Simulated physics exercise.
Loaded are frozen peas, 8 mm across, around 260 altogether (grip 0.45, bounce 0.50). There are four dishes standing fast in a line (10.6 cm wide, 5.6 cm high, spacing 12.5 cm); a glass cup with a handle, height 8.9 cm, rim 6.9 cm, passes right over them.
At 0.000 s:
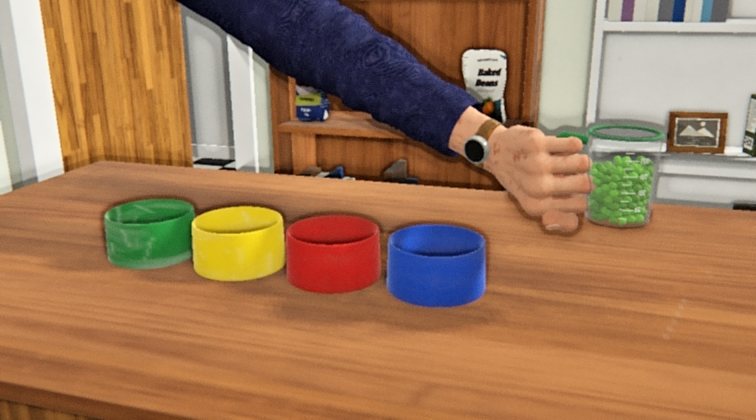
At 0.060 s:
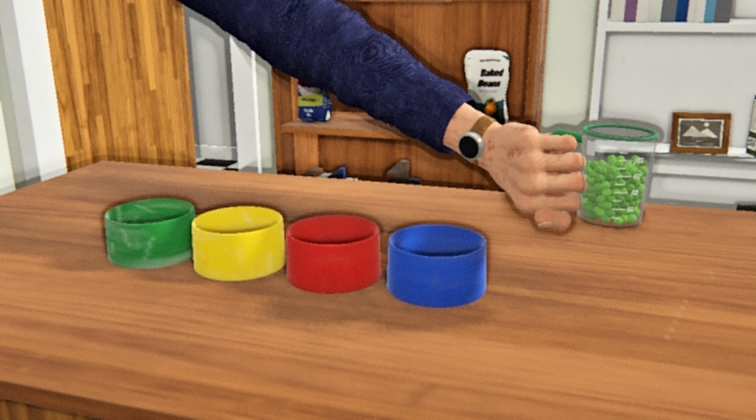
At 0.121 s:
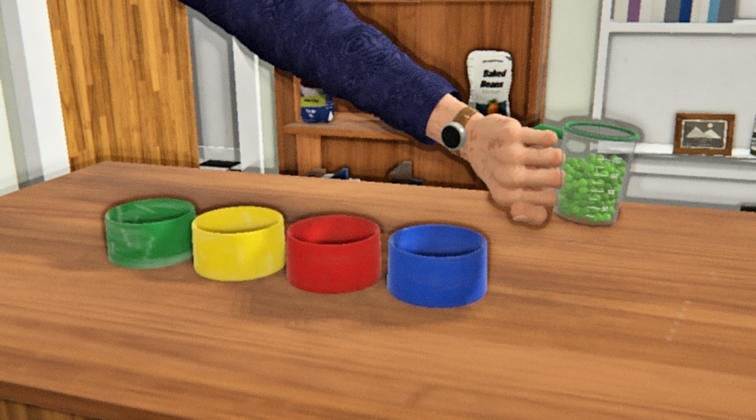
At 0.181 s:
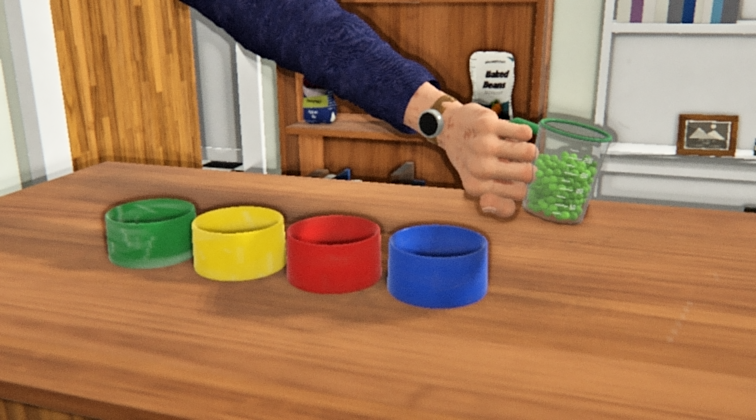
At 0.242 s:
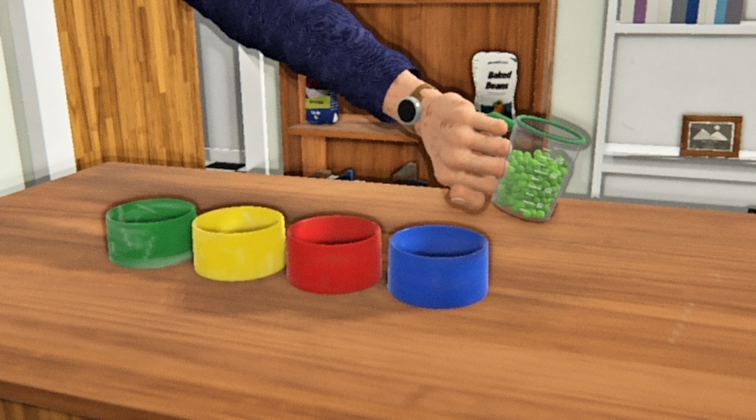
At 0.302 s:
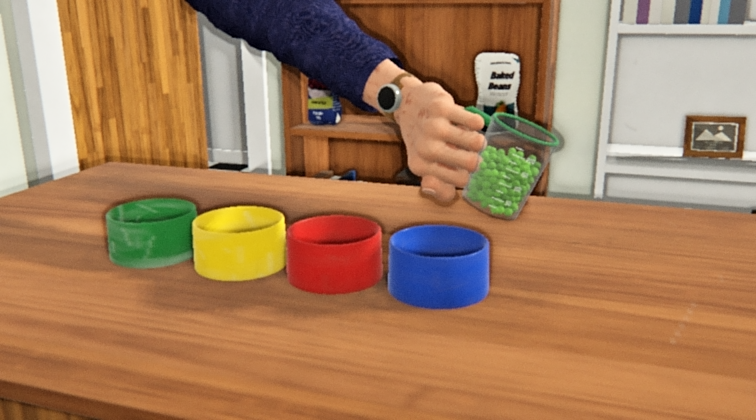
The video shows a hand carrying a clear cup of green peas leftward above a wooden counter, gradually tilting it to the right, while green, yellow, red and blue dishes stand still in a row in front.
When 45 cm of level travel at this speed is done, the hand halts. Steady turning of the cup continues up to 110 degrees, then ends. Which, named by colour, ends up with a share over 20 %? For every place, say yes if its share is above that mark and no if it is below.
Red: No, blue: No, green: No, yellow: Yes, counter: Yes.
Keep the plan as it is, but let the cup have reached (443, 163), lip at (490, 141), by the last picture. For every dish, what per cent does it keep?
The red dish keeps 10, the blue one 0, the green one 0 and the yellow one 50.
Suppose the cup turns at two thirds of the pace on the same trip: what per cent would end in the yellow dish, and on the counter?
Result: Yellow dish 50, counter 50.
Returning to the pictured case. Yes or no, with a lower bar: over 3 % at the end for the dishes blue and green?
Note - blue negative, green negative.
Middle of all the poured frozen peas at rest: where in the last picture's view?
Look around (270, 259) in the last picture.
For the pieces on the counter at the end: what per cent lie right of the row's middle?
That works out to close to 50 per cent.
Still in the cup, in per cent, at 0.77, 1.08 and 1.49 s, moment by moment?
Going in order, it reads 100, then 100, and finally 45 per cent.
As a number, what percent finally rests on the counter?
50 %.
After 0.77 s, tilt 64 degrees; cup holds 100 %.
Then, at 1.08 s, tilt 92 degrees; cup holds 100 %.
After 1.49 s, tilt 110 degrees; cup holds 45 %, yellow 25 %.
By 2.7 s all is still; red 5 %, blue 0 %, green 0 %, yellow 45 %, counter 50 %.
